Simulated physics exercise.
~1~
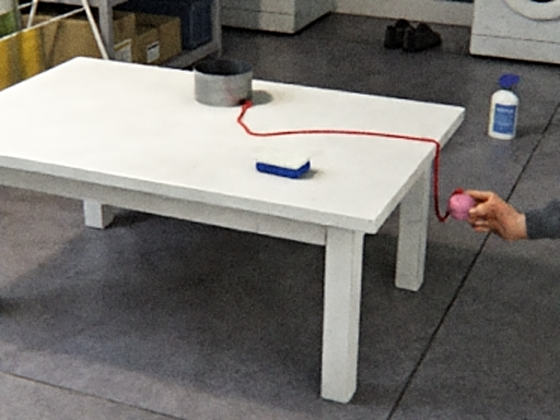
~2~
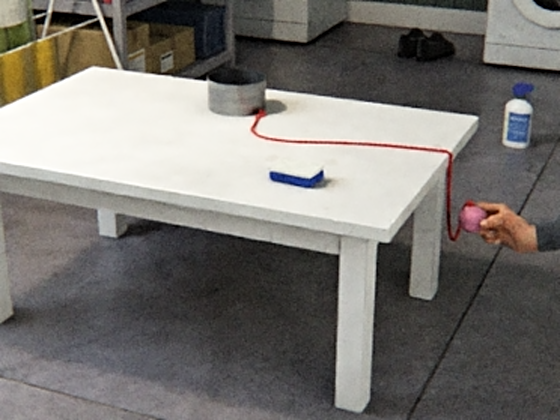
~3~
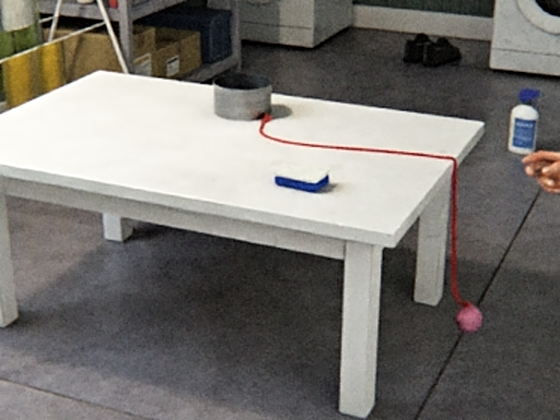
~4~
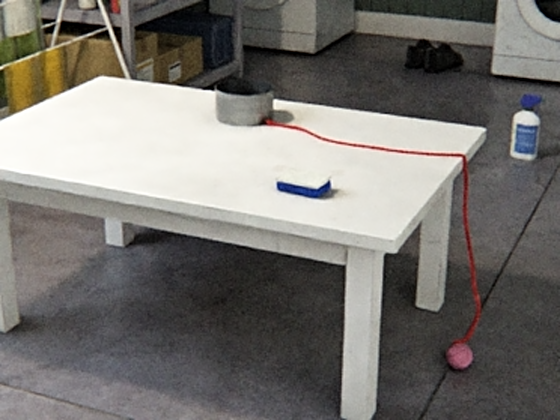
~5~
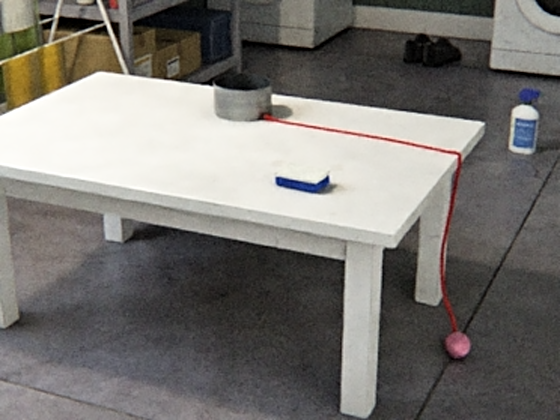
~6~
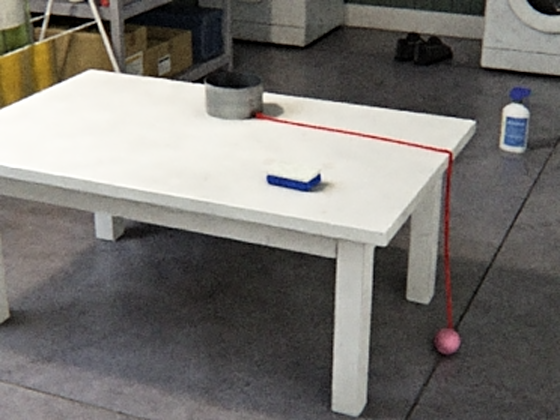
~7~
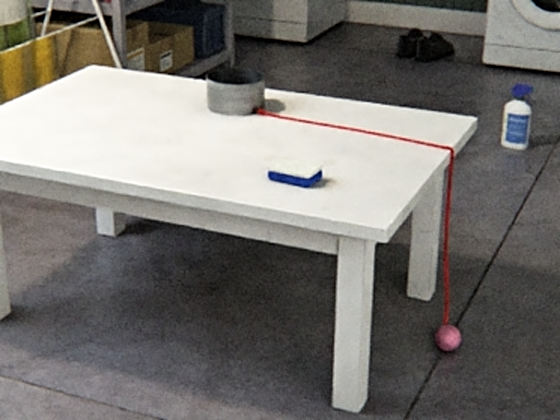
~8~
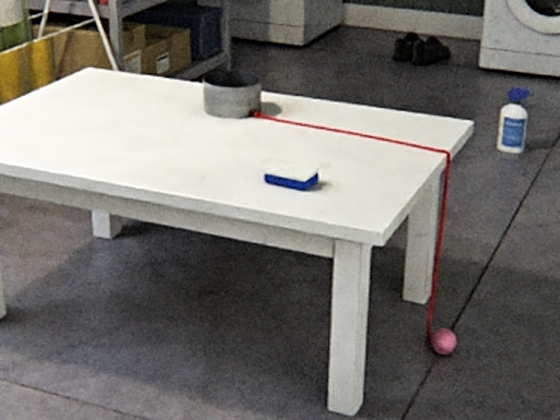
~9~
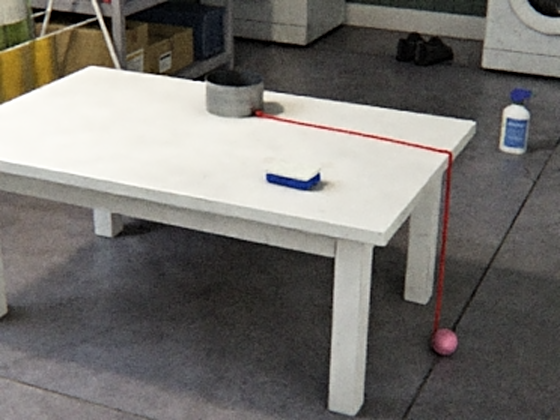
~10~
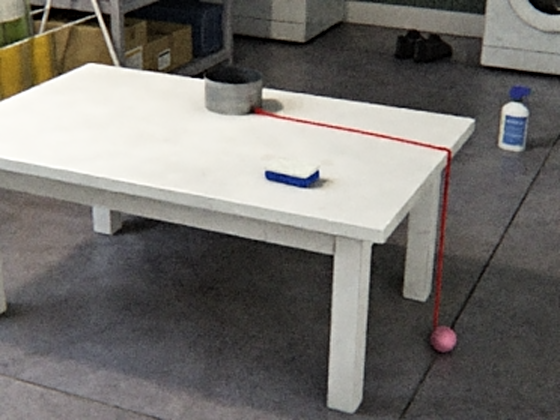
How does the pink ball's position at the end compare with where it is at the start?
At the start the pink ball is held in a hand beside the right end of the table, near tabletop height. At the end it is much lower, on the floor beside the table, with the cord running down to it from the table edge.
The clip shows a hand holding a pink ball on a red cord that runs across a white table to a gray pot. The hand lets go and draws back, the ball drops and sways slightly, and it ends on the floor while the pot and blue sponge stay put.
